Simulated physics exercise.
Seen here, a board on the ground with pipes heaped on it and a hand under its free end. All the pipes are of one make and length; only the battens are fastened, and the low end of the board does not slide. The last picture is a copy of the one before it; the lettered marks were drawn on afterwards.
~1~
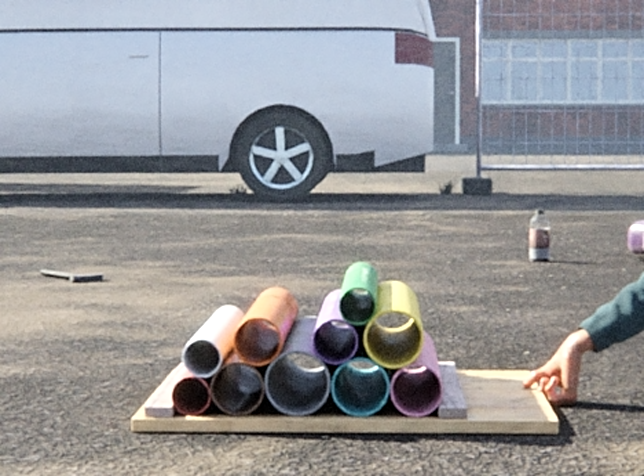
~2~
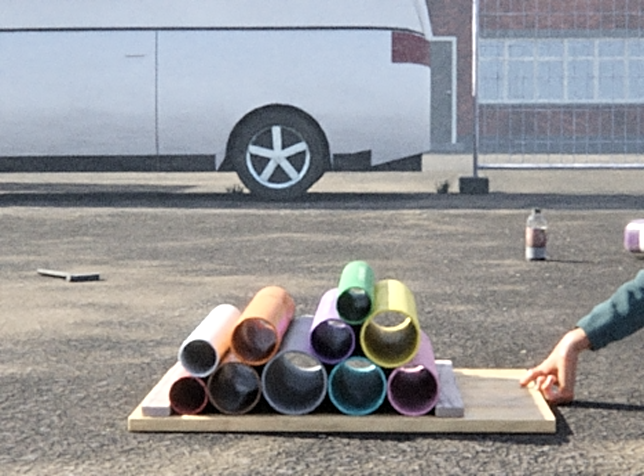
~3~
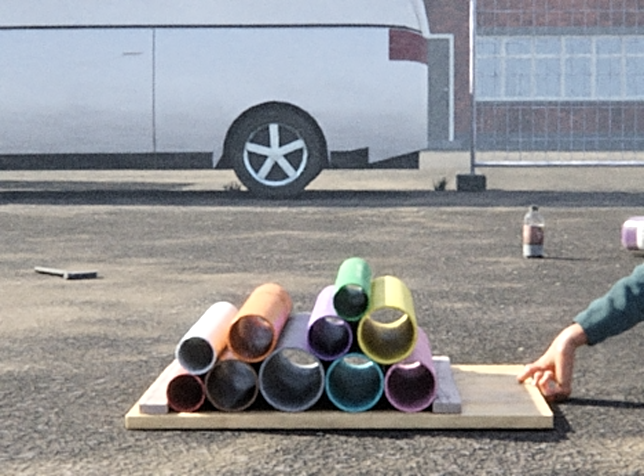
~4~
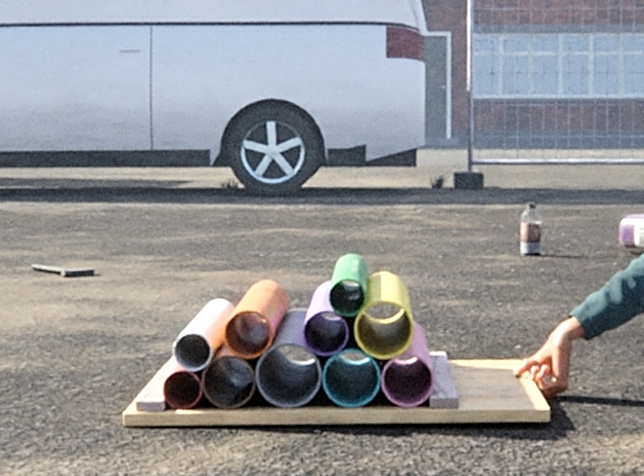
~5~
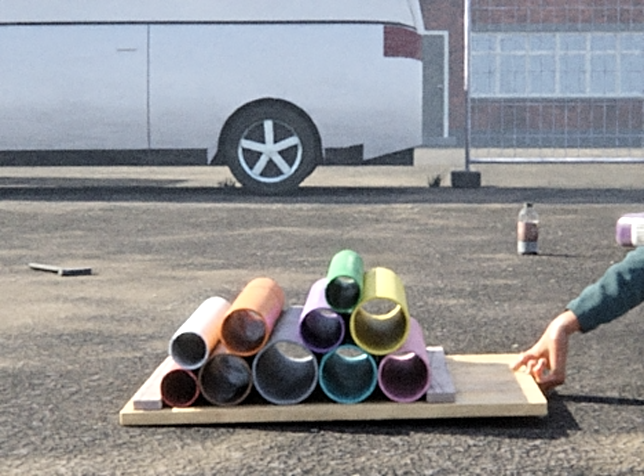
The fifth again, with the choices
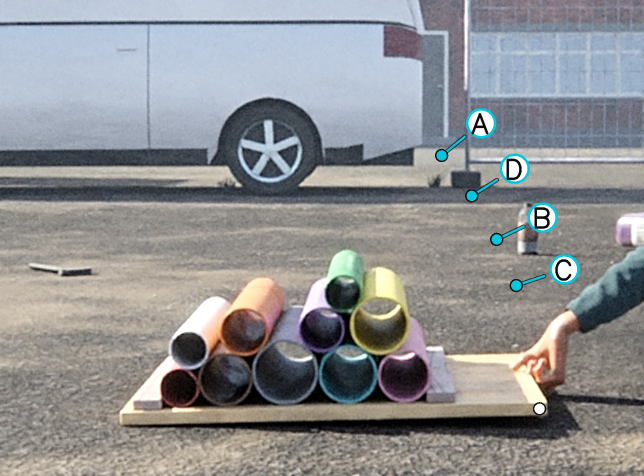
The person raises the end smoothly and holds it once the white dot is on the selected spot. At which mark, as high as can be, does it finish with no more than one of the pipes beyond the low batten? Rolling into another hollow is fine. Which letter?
Stop at C.
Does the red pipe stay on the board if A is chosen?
No.
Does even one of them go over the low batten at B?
Yes.
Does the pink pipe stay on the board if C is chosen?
Yes, with C.
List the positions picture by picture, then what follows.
In the first picture, board (348, 394); brown pipe (237, 389).
In the second picture, brown pipe (234, 388); grey pipe (295, 382).
In the third picture, board (342, 389); pink pipe (411, 385); yellow pipe (388, 334); white pipe (196, 354).
In the fourth picture, board (340, 385); brown pipe (229, 382).
In the fifth picture, board (336, 382); brown pipe (225, 379).
On the marked copy, A at (441, 156); B at (497, 240); C at (516, 286); D at (472, 196); the white dot at (540, 409).
Following C. Soon after the start, board at 14°.
Later, board at 19°.
In the end, board at 19°, one over the low batten (white).
As for the rest, A ten over the low batten; B two over the low batten (white, orange); D ten over the low batten.
